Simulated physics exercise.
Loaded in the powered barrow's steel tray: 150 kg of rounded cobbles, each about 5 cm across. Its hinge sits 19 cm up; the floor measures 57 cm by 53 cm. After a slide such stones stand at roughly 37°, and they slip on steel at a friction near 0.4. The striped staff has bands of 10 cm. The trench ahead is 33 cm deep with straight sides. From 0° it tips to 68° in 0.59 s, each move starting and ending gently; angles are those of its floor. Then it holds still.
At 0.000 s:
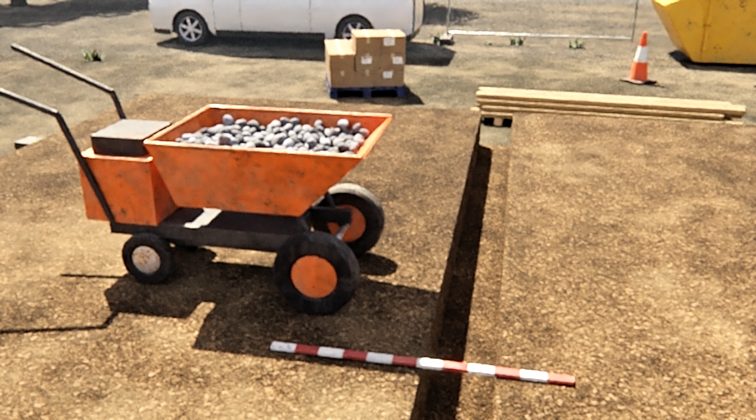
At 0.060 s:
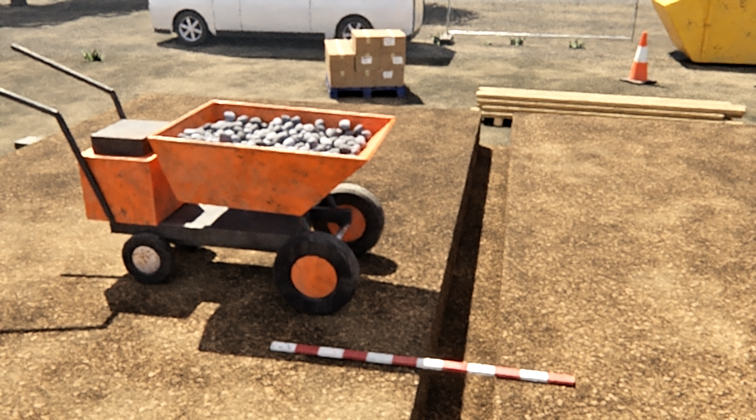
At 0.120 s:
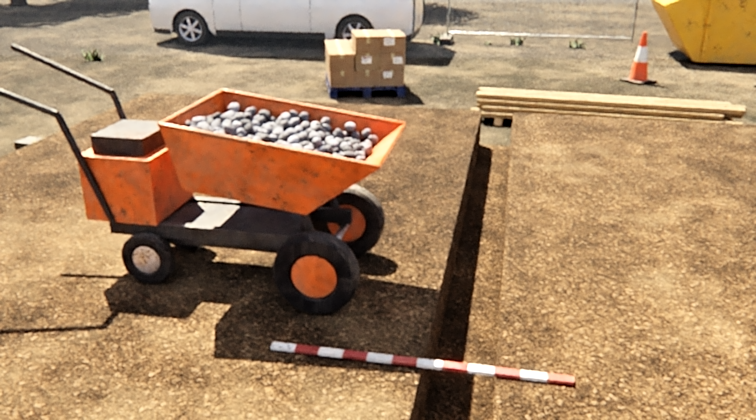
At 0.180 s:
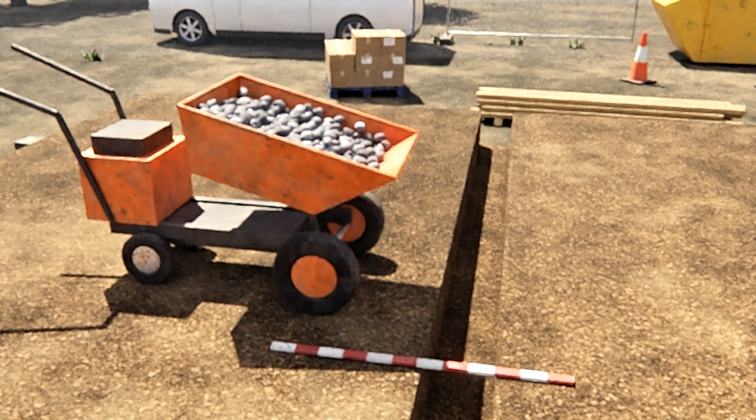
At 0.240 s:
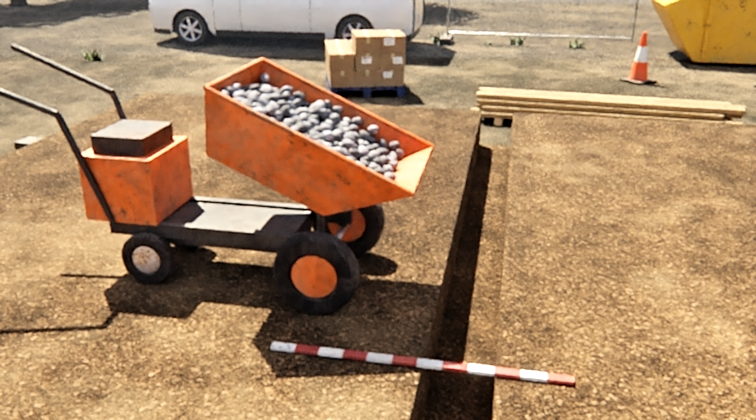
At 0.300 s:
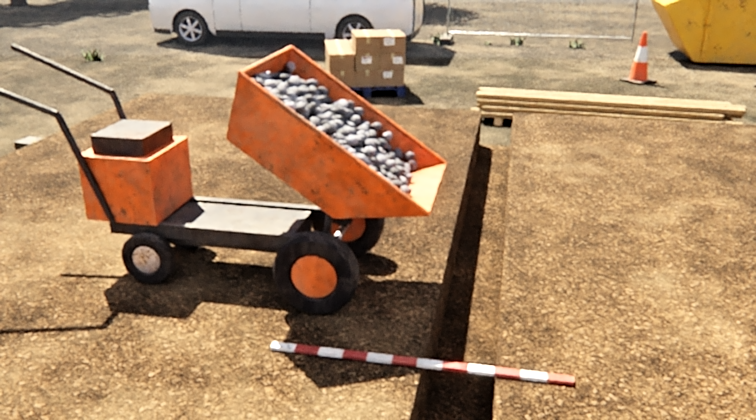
An orange powered barrow standing beside a trench, its tray of grey stones tilting steadily steeper toward the right.
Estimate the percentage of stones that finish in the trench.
Close to 38 in a hundred.
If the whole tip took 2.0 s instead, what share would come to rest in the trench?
It would be near 65 per cent.
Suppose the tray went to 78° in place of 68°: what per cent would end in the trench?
Then about 45 per cent.
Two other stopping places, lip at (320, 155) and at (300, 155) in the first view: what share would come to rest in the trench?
About 75 and 80 per cent.
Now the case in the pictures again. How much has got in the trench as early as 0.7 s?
Some 15 per cent.
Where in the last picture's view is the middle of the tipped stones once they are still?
Their middle is at about (539, 297).
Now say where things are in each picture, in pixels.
In the first picture, lip at (362, 158), floor tilted 0°, highest stones at (272, 129).
In the second picture, the tray is at 2°, its lip at (367, 160); the top of the load is at (239, 128); the stones move at 0.5 m/s on average.
In the third picture, lip at (379, 167), floor tilted 7°, highest stones at (232, 116); the stones move at 1.0 m/s on average.
In the fourth picture, lip at (395, 178), floor tilted 15°, highest stones at (244, 103); the stones move at 1.4 m/s on average.
In the fifth picture, the tray is at 25°, its lip at (413, 195); the top of the load is at (260, 91); the stones move at 1.6 m/s on average.
In the sixth picture, the tray is at 35°, its lip at (429, 215); the top of the load is at (284, 79); the stones move at 1.7 m/s on average.
After 0.4 s the floor is at 57°; 100 % in the tray; the foremost stones are at (433, 224).
After 0.7 s the floor is at 68°; 75 % in the tray, 14 % in the trench, 10 % past the trench; the foremost stones are at (531, 286).
After 1.0 s the floor is at 68°; 10 % in the tray, 28 % in the trench, 62 % past the trench; the foremost stones are at (740, 322).
After 3.0 s the floor is at 68°; 0 % in the tray, 38 % in the trench, 62 % past the trench; the foremost stones are past the picture's edge.
